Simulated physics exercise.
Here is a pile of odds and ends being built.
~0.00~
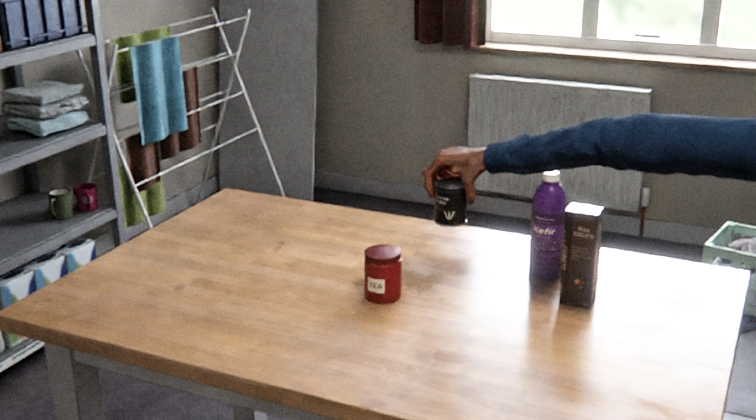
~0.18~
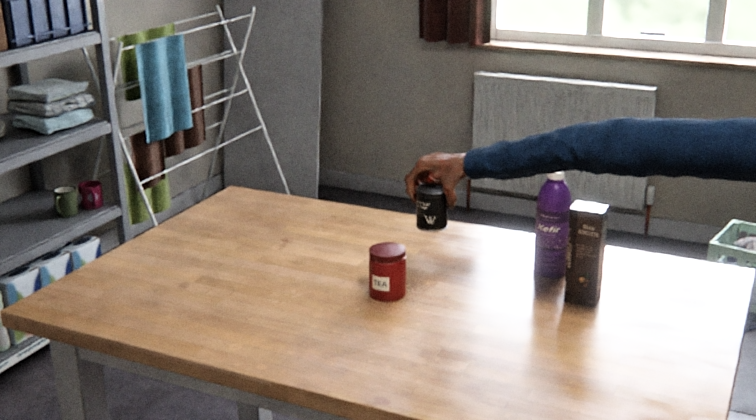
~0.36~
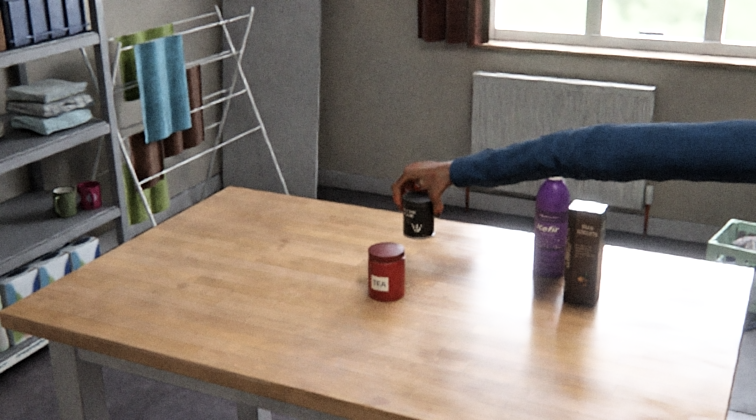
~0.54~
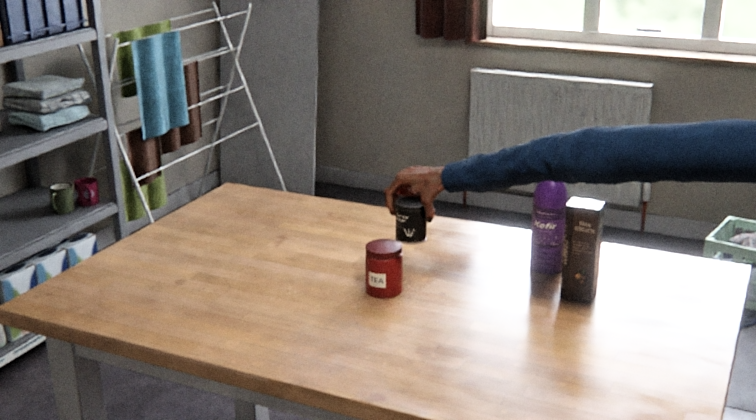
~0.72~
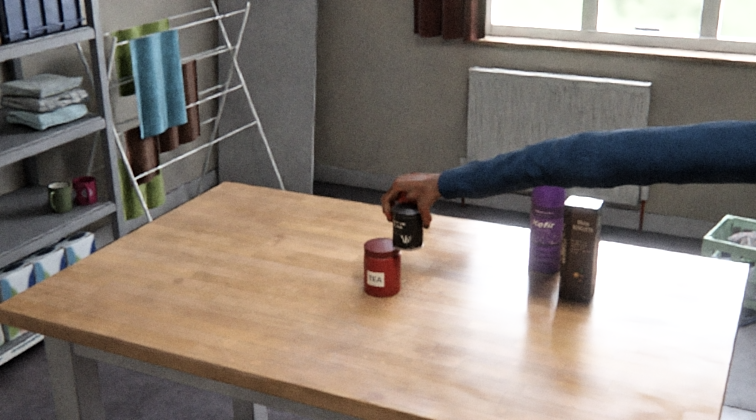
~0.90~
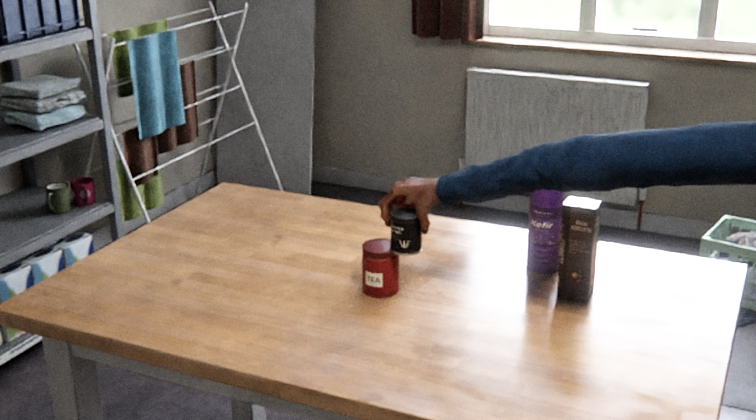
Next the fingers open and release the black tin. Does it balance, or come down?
In the end the pile comes apart.
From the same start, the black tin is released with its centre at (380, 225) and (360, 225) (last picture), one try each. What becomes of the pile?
First try: It stays up; second try: It loses its balance.
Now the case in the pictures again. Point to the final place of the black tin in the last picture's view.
At about (445, 292).
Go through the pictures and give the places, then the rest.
Coming down; black tin (451, 202); brown carton (581, 255), in the first picture.
Coming down; black tin (432, 208); red jar (388, 272), in the second picture.
Coming down; black tin (419, 215); purple bottle (552, 222), in the third picture.
Coming down; black tin (411, 220); brown carton (582, 250), in the fourth picture.
Coming down; black tin (408, 227); red jar (383, 267), in the fifth picture.
In place under the hand; black tin (406, 231); purple bottle (546, 218), in the sixth picture.
After 1.20 s, black tin now fallen.
After 1.40 s, things are still on the move.
After 2.70 s, nothing new.
At rest (4.0 s), fallen, black tin; the other 3 in place. Seen from the same camera at the end, black tin near (445, 292). The pile gives way.
